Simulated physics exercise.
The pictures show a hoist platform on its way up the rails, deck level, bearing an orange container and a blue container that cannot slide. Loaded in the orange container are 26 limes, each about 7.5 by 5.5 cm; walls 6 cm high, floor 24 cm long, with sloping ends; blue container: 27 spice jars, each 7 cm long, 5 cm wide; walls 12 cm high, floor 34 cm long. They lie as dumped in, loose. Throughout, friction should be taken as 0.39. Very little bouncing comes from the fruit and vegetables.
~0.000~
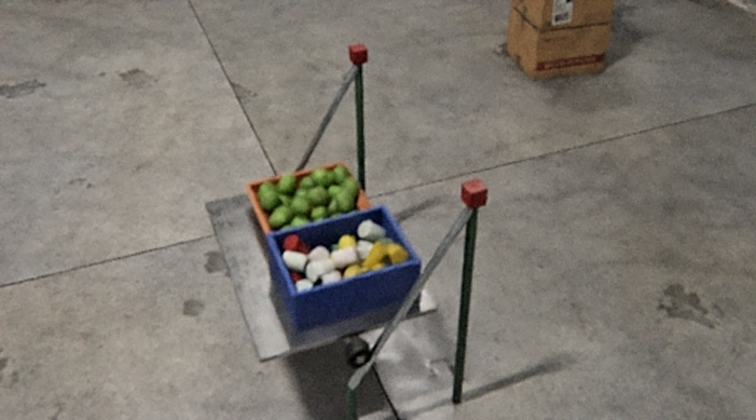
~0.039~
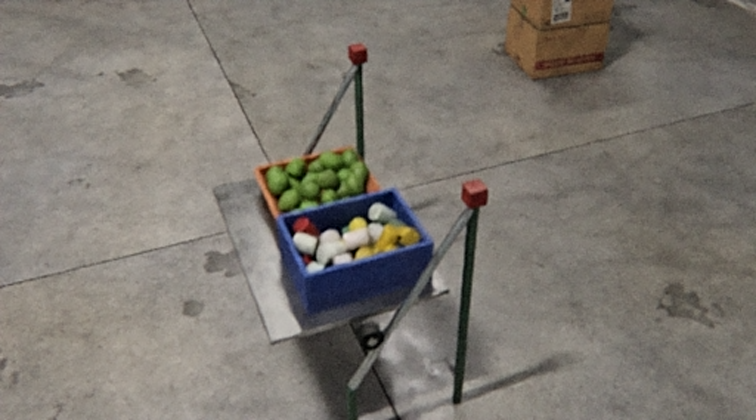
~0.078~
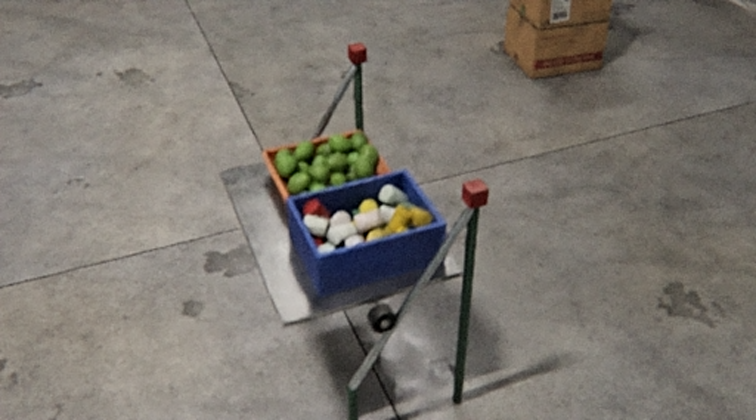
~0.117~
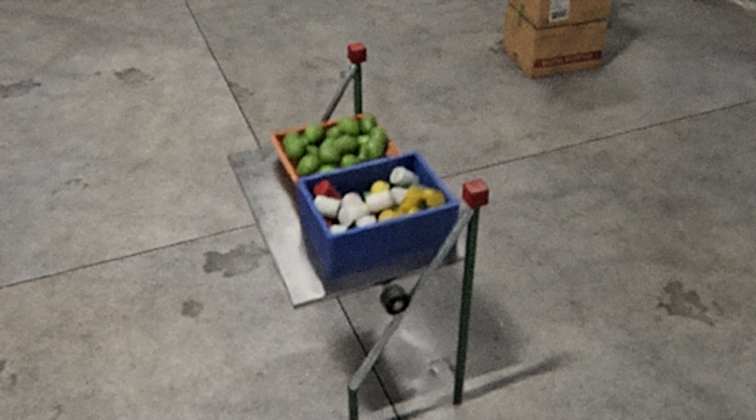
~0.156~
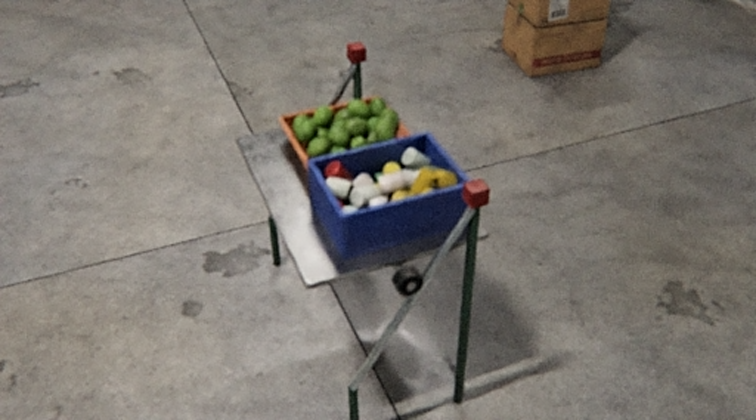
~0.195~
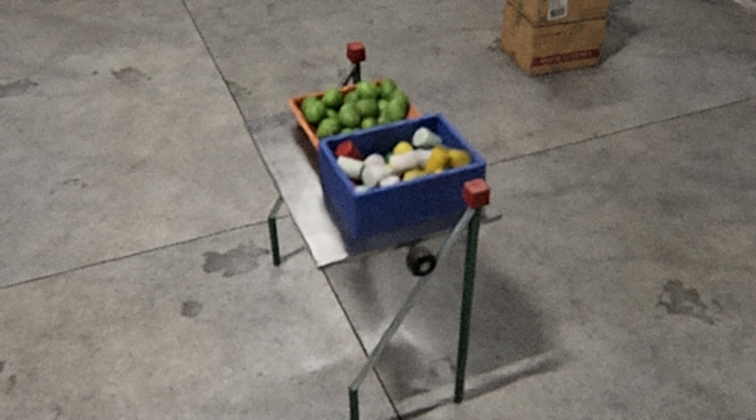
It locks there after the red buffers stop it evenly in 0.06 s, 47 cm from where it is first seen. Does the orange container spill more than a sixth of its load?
Lost items surpass a sixth of the load.
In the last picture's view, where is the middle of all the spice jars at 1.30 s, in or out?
Middle approx. (442, 130).
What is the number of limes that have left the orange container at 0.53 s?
Roughly 8 of them.
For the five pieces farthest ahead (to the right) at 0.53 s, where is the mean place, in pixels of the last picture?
About (469, 55).
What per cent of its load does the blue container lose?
Blue container - about 0 per cent.
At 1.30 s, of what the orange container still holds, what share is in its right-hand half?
80 per cent, about.
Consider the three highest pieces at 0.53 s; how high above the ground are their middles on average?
Mean height: Some 94 cm.
After 0.25 s, the buffers are touched.
After 0.37 s, orange container 24 in, 2 out and blue container 27 in, 0 out.
After 0.53 s, orange container 17 in, 9 out and blue container 27 in, 0 out.
After 0.75 s, orange container 17 in, 9 out and blue container 27 in, 0 out.
Outcome (at 1.30 s), orange container 17 in, 9 out and blue container 27 in, 0 out. Asked share, 9 of 26, 35 per cent.
